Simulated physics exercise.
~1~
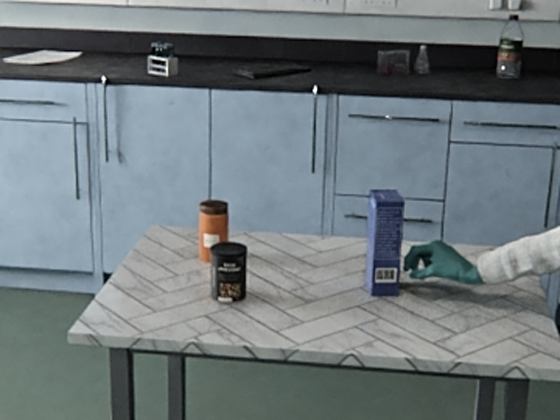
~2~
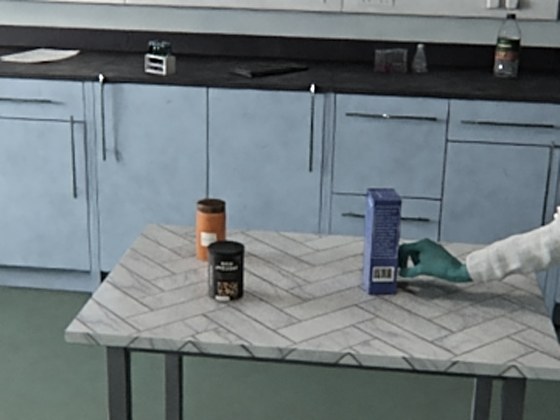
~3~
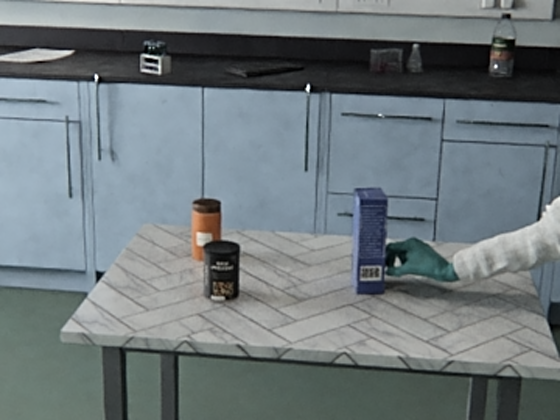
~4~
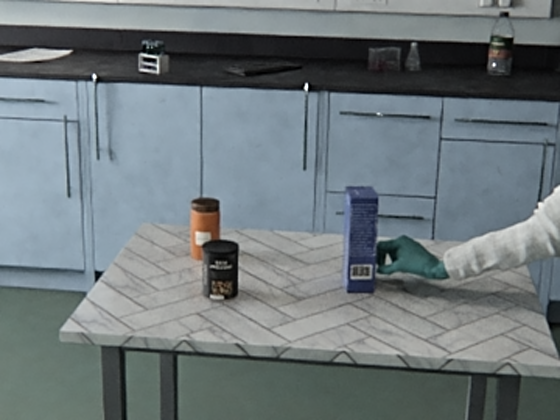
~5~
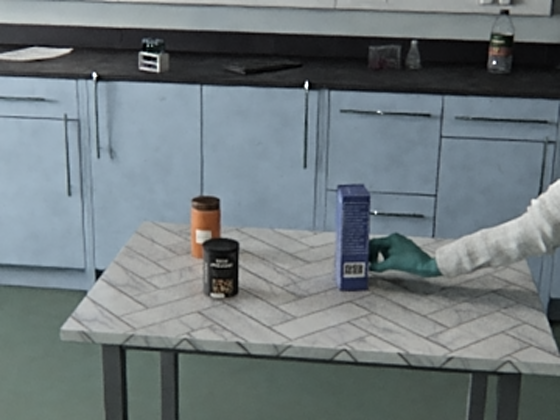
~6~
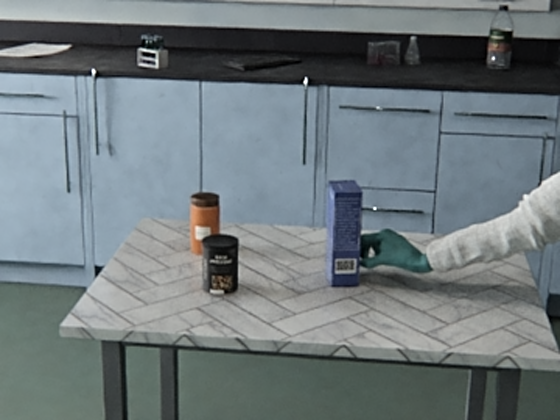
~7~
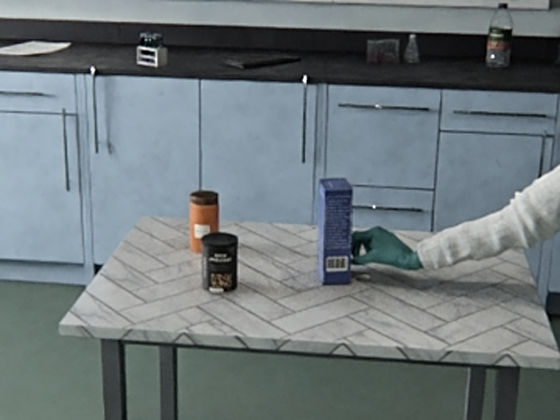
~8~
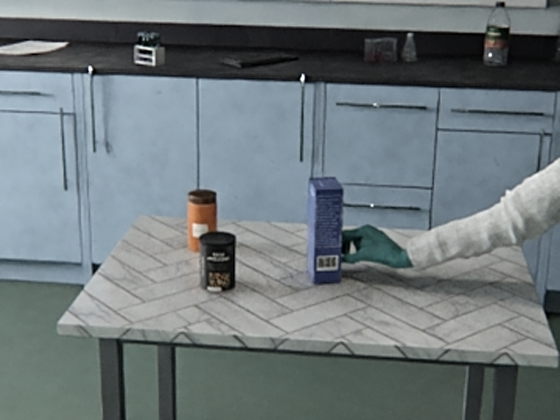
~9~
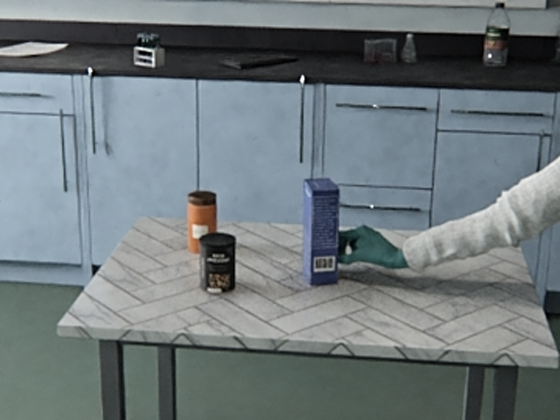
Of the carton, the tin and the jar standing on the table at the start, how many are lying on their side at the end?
None of them are lying on their side; the blue carton, the black tin and the orange jar all still stand upright.
At the start, a tall blue carton stands near the right side of a patterned table, with a green-gloved hand reaching in toward it from the right. A black tin and an orange jar stand together on the left side of the tabletop. The fingertips meet the carton low on its right side and push it slowly to the left. The carton slides steadily across the surface, staying upright as the arm stretches further in. At the end, the carton stands upright nearer the tin and jar, which have not moved, with the hand still beside it.
